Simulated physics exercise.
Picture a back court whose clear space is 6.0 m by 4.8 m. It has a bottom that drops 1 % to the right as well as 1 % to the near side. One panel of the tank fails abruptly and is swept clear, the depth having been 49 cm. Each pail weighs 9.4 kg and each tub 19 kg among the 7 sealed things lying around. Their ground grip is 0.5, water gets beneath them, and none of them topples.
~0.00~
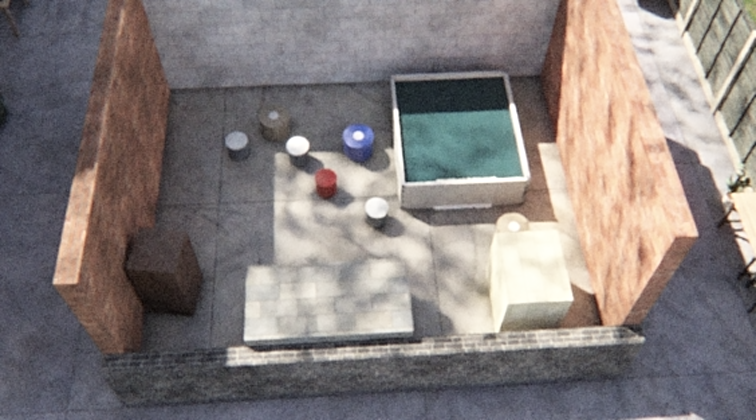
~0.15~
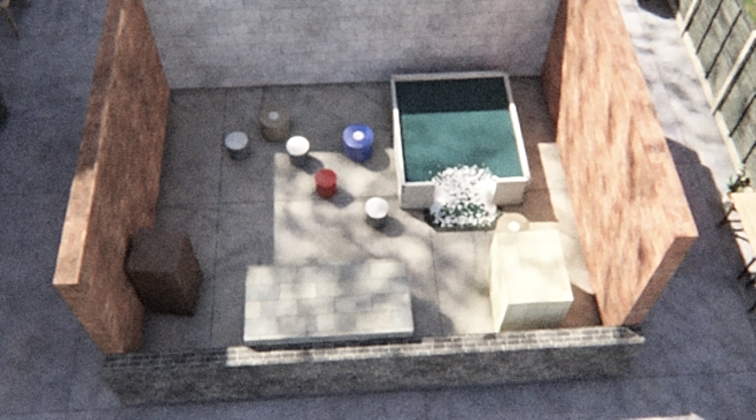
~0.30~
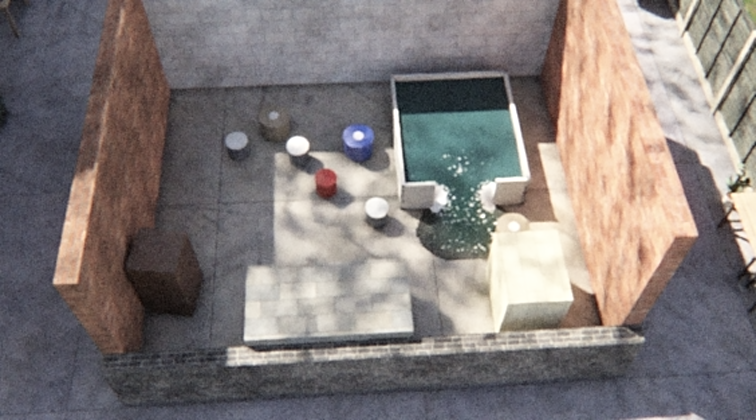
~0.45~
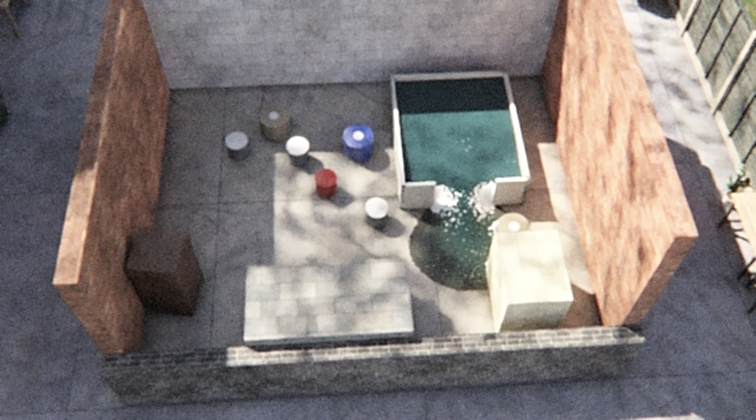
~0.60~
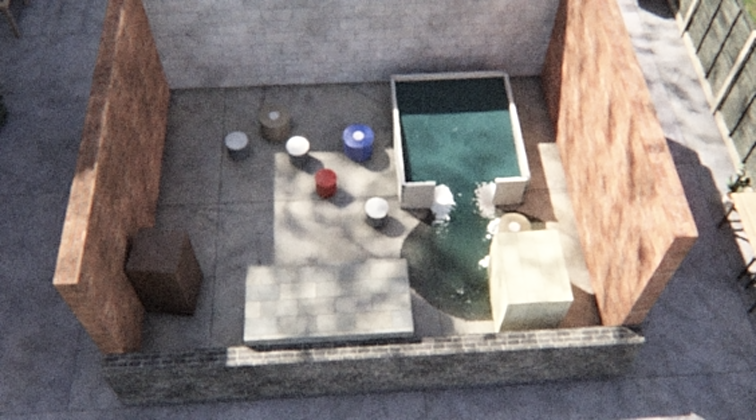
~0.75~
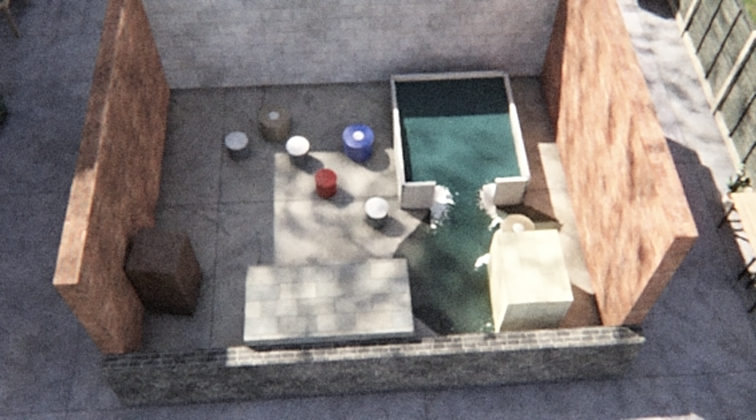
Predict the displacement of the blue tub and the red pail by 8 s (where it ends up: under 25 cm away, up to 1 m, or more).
Blue tub hardly budges; red pail hardly budges.
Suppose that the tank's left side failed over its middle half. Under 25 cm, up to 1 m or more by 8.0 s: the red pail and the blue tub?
In that case the red pail winds up well away while the blue tub winds up well away.
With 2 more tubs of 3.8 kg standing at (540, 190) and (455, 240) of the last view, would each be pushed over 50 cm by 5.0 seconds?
So that's across the line and then across the line.
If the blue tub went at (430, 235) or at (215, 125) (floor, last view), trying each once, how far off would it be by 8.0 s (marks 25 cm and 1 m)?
Spot one - it creeps some distance; spot two - it barely budges.
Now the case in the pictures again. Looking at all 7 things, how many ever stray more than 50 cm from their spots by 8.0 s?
1.
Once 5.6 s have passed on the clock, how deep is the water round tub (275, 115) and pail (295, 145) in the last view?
Close to 1 and 1 centimetres.
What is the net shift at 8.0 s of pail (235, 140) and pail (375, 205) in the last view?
Respectively: 0 cm / 0 cm.
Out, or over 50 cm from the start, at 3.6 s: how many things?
The number by then is 1.
After 1.6 s the blue tub is near (358, 136), 0.0 m from its start, aground; the red pail is near (326, 178), 0.0 m from its start, aground; 0 afloat.
After 3.6 s the blue tub is near (358, 136), 0.0 m from its start, aground; the red pail is near (326, 178), 0.0 m from its start, aground; 0 afloat.
After 5.6 s the blue tub is near (358, 136), 0.0 m from its start, aground; the red pail is near (326, 178), 0.0 m from its start, aground; 0 afloat.
After 8.0 s the blue tub is near (358, 136), 0.0 m from its start, aground; the red pail is near (326, 178), 0.0 m from its start, aground; 0 afloat.
